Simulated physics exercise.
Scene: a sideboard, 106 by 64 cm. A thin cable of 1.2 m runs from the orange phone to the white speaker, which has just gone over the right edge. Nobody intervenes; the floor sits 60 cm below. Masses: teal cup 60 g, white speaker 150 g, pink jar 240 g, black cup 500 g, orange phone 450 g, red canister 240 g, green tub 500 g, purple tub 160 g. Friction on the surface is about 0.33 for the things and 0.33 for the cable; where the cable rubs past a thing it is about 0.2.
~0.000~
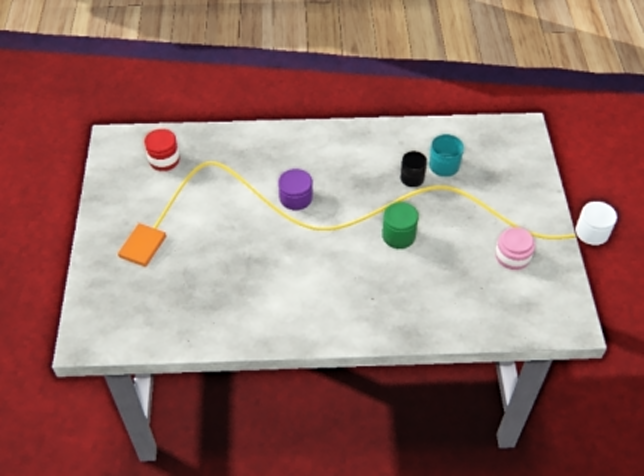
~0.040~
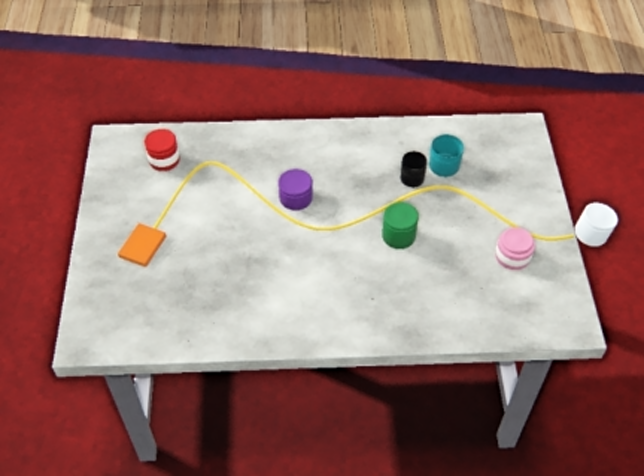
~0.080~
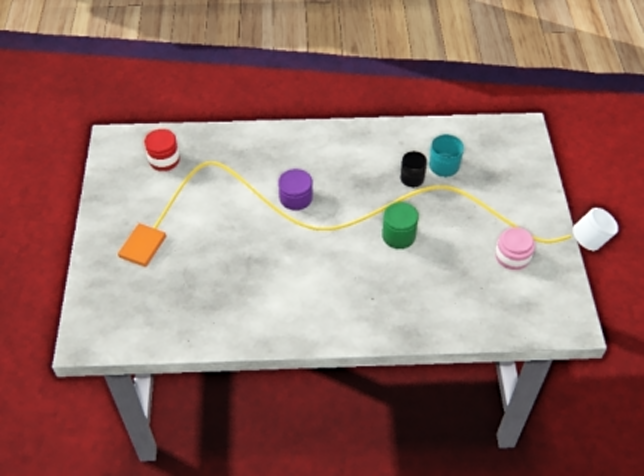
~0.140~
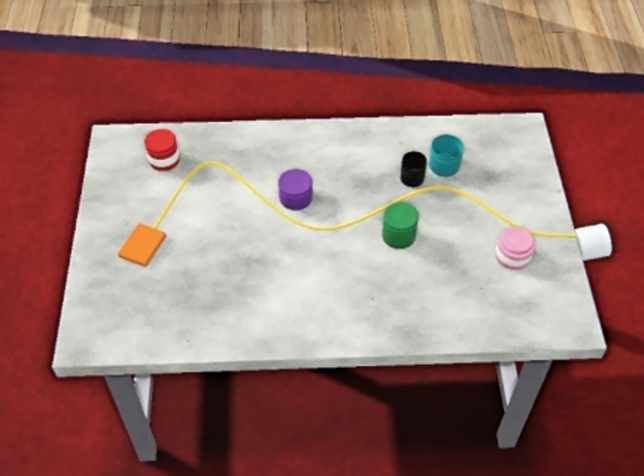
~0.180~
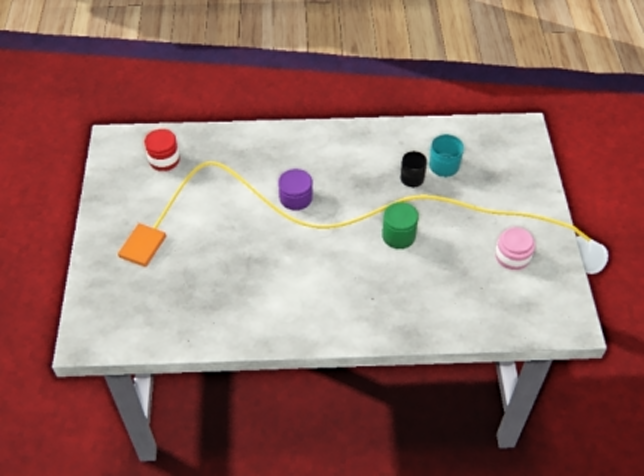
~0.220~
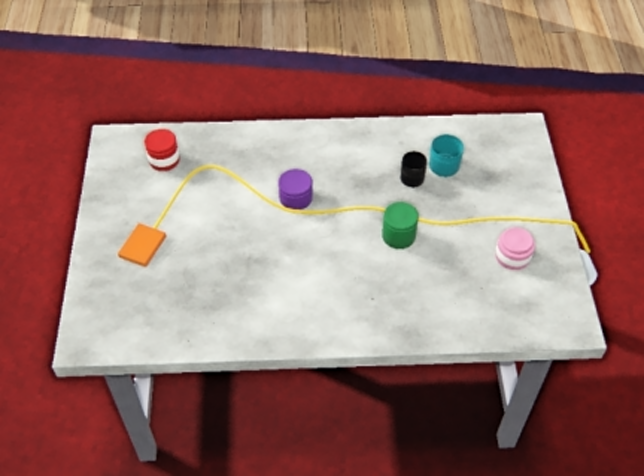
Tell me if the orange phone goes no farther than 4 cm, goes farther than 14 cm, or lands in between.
The orange phone lands in between.
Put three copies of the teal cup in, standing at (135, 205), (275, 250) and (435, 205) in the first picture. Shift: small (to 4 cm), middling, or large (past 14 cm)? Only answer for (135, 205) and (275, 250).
Slight, then slight.
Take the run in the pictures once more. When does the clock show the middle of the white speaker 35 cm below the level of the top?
Roughly 0.60 s.
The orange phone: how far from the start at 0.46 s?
The orange phone is 4 cm out of place.
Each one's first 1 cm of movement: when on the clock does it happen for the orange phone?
The orange phone gets there at 0.38 seconds.
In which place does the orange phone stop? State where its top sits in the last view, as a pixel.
It stops around pixel (178, 244).
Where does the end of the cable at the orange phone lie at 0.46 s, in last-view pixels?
Estimated pixel: (185, 243).
At 0.5 s, the cable's tail end at (185, 243); orange phone 4 cm off its start, white speaker over the edge.
At 0.7 s, the cable's tail end at (198, 245); orange phone 7 cm off its start, white speaker over the edge.
At 1.0 s, the cable's tail end at (202, 244); orange phone 8 cm off its start at (178, 244), white speaker over the edge.
At 1.2 s, the cable's tail end at (202, 244); orange phone 8 cm off its start, white speaker over the edge.
At 2.4 s, the cable's tail end at (202, 244); orange phone 8 cm off its start at (178, 244), white speaker over the edge.
